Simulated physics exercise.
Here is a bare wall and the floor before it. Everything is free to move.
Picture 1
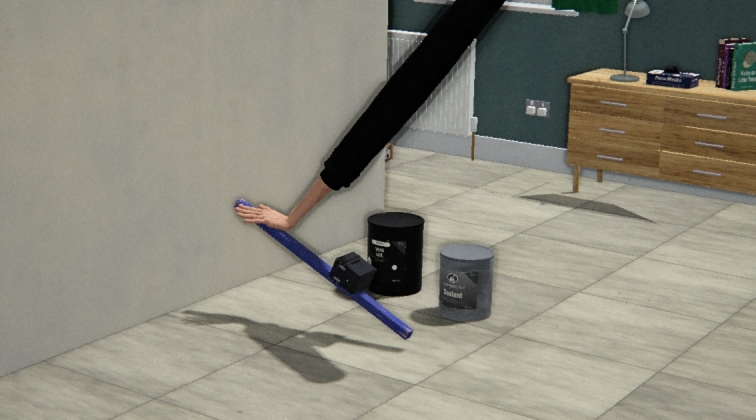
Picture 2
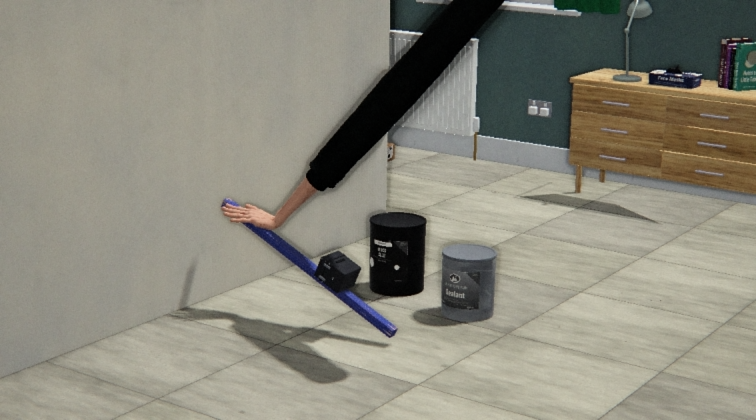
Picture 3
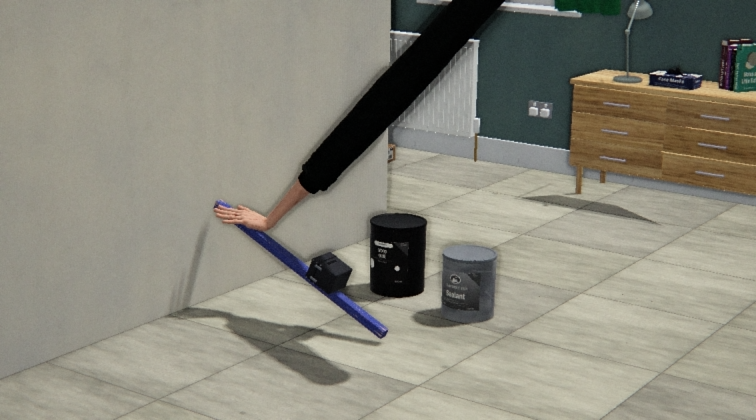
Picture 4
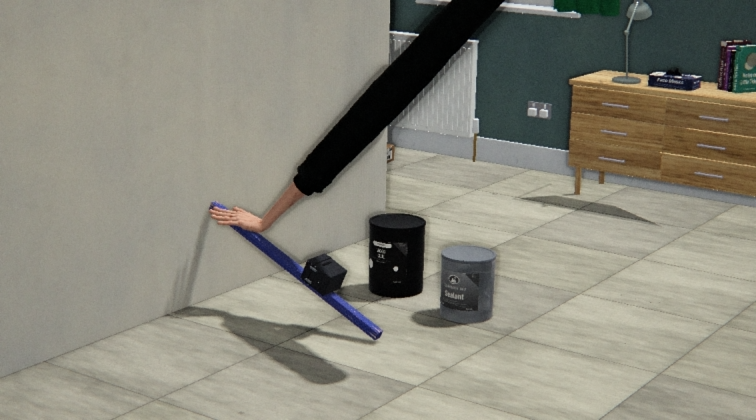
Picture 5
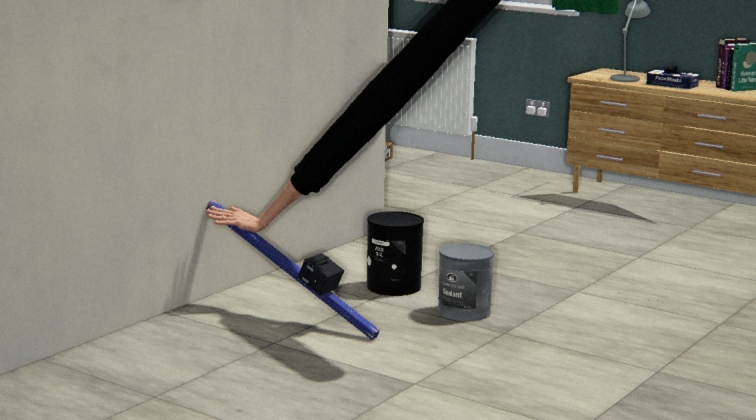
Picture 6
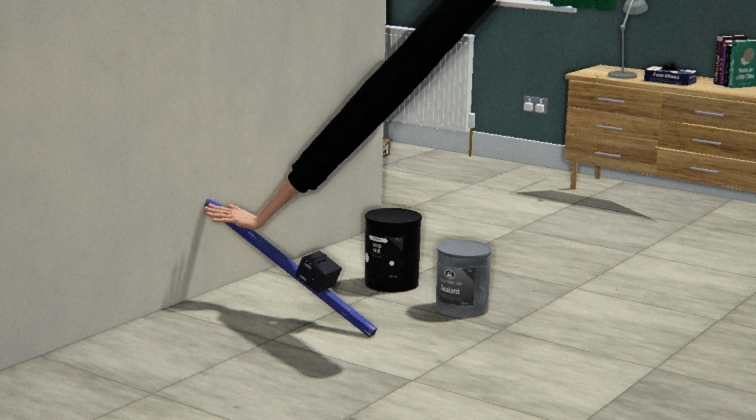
A blue pole with a dark block around its middle, held near its upper end by a hand in a long black sleeve, moves a short way left toward a bare wall. It then leans against the wall, the hand still on it, while black and grey pails stand nearby.
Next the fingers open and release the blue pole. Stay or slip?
As it turns out, it gives way.
Then, 0.30 s on from there, blue pole sunk by 6° near (291, 277).
Then, 0.40 s on from there, blue pole sunk by 17° near (294, 298).
Then, 0.50 s on from there, blue pole sunk by 24° near (296, 305).
Then, 0.60 s on from there, blue pole sunk by 25° near (296, 307).
In the end, moved from the start, blue pole; the other 2 unmoved. At the end, from the last picture's camera, blue pole near (296, 312). The pole slides down.
